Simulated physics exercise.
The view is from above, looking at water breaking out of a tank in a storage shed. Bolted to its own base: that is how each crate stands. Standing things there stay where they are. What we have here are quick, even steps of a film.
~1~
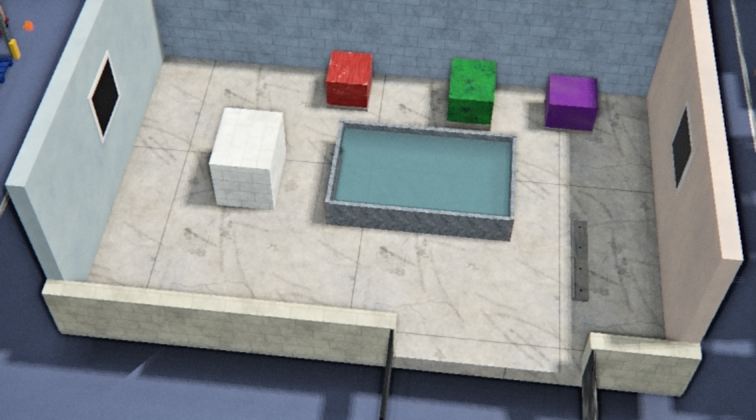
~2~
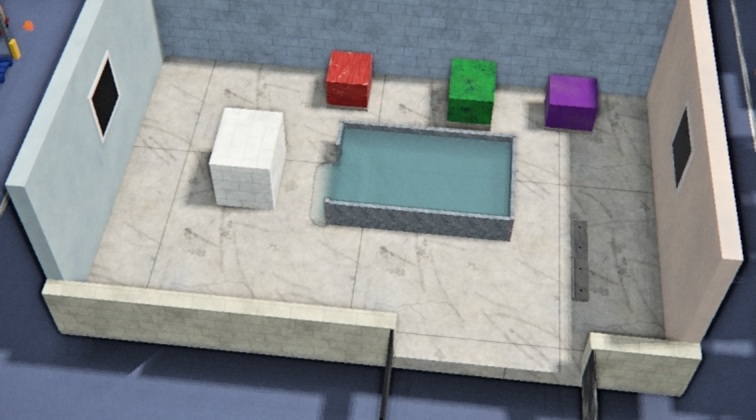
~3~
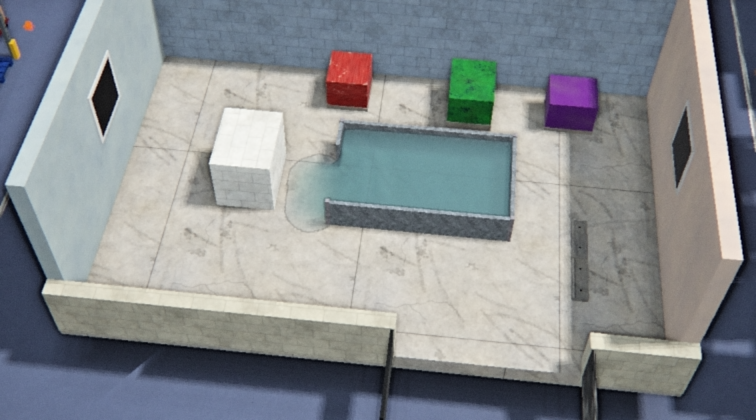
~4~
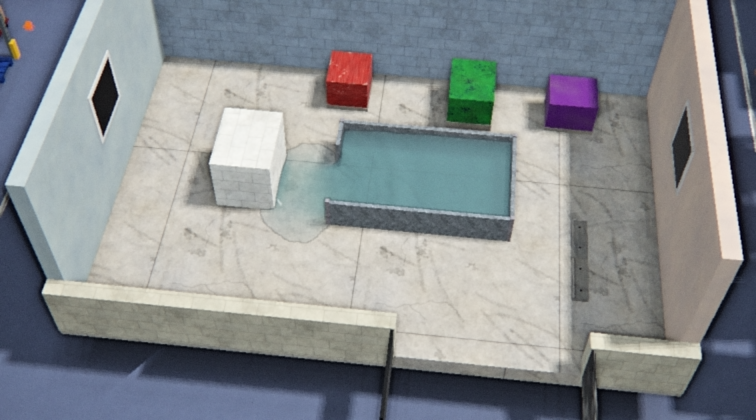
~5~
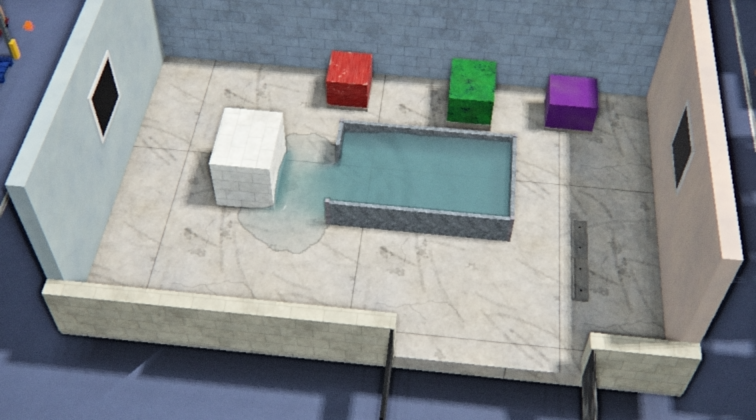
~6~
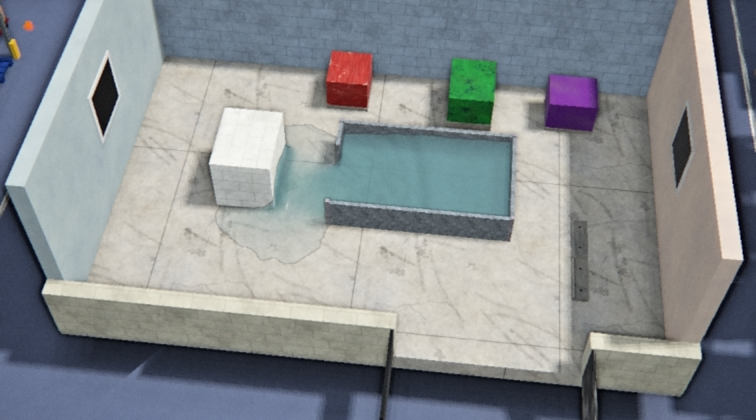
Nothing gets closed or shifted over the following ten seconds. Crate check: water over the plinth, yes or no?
Purple crate no, green crate no, red crate yes.
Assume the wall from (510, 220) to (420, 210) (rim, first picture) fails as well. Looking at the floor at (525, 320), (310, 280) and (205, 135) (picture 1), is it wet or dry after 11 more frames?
Drenched; spared; spared.
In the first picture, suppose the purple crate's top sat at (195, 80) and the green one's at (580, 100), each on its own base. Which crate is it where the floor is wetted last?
It is the green crate.
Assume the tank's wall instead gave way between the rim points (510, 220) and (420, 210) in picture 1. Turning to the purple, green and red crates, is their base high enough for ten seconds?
Purple: Clear, green: Clear, red: Clear.
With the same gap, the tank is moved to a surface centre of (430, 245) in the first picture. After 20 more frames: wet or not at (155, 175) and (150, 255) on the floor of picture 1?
The first spot is inundated and the second is inundated.
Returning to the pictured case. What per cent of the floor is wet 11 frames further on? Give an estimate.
That should be about 30 %.
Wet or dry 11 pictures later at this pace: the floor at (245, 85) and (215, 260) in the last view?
The first place is inundated and the second is inundated.
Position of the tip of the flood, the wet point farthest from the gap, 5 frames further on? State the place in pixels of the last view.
The farthest point of the front sits at (149, 243).
A moment on, water covers 15 % of the floor; the purple crate not reached, the green crate not reached, the red crate water round its plinth.
Next, water covers 30 % of the floor; the purple crate not reached, the green crate not reached, the red crate water round its plinth.
Then, water covers 40 % of the floor; the purple crate not reached, the green crate water round its plinth, the red crate water round its plinth.
Later, water covers 65 % of the floor; the purple crate water round its plinth, the green crate water round its plinth, the red crate water round its plinth.
In the end, water covers 85 % of the floor; the purple crate stayed above the water, the green crate stayed above the water, the red crate was topped.
